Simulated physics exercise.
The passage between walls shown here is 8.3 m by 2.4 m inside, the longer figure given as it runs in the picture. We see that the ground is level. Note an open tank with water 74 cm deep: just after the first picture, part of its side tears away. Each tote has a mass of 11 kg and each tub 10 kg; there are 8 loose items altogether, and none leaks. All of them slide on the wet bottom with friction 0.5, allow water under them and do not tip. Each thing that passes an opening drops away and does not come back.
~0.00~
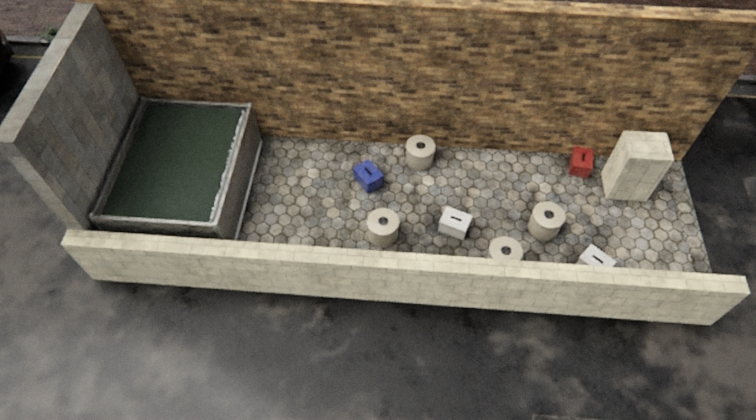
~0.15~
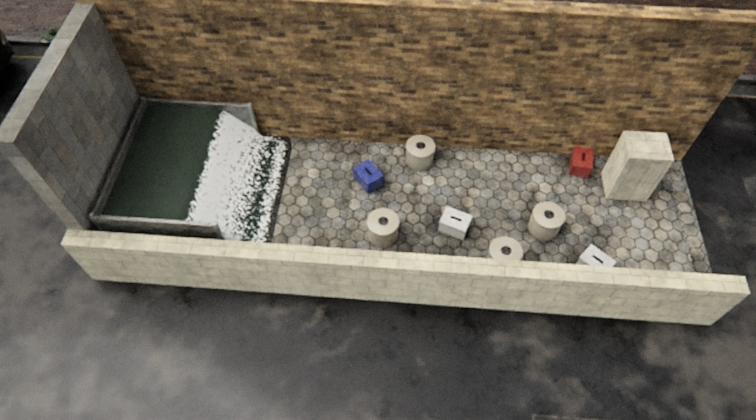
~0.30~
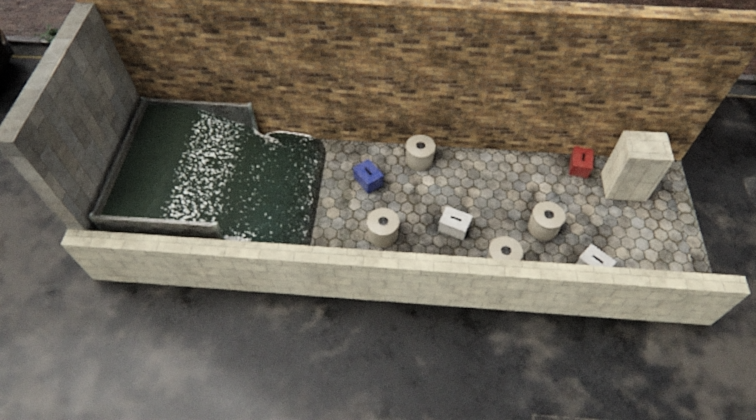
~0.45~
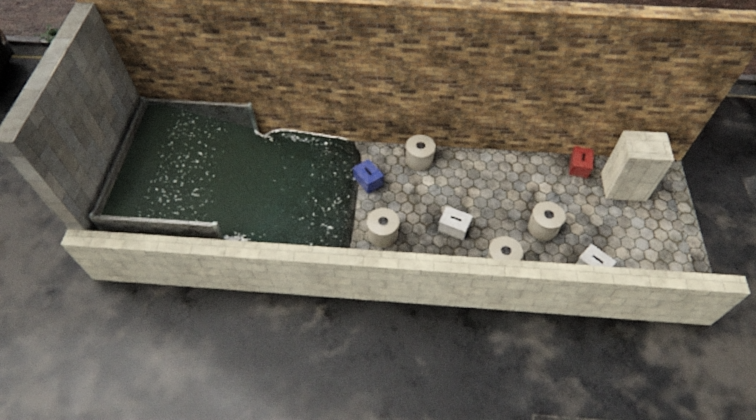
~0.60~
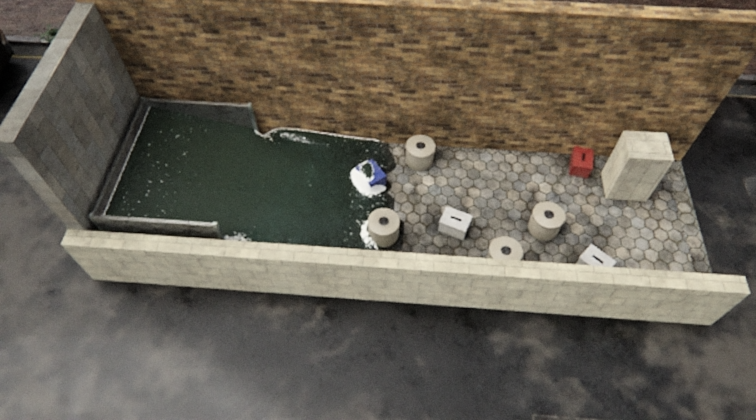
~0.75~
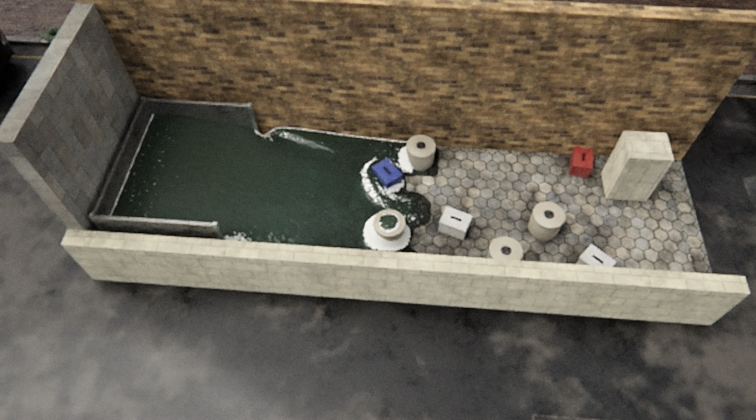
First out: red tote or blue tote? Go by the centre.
The blue one is first out.
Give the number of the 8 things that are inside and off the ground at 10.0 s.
At that time the total is 0.
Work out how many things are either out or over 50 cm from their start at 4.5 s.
I get 7.
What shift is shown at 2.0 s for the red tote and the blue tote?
Shifts: Around 20 and 300 cm.
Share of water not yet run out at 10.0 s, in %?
Around 38 % of the water.
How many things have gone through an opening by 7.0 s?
It comes to 7.
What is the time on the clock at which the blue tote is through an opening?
Estimate: Close to 3.0 s.
After 2.0 s the red tote is near (599, 154), 0.2 m from its start, aground; the blue tote is near (584, 193), 3.2 m from its start, afloat; 0 of 8 are out; 5 afloat.
After 4.5 s the red tote is near (598, 156), 0.2 m from its start, aground; the blue tote has gone out (at 2.9 s); 7 of 8 are out; 0 afloat.
After 7.0 s the red tote is near (598, 156), 0.2 m from its start, aground; the blue tote has gone out (at 2.9 s); 7 of 8 are out; 0 afloat.
After 10.0 s the red tote is near (598, 156), 0.2 m from its start, aground; the blue tote has gone out (at 2.9 s); 7 of 8 are out; 0 afloat.
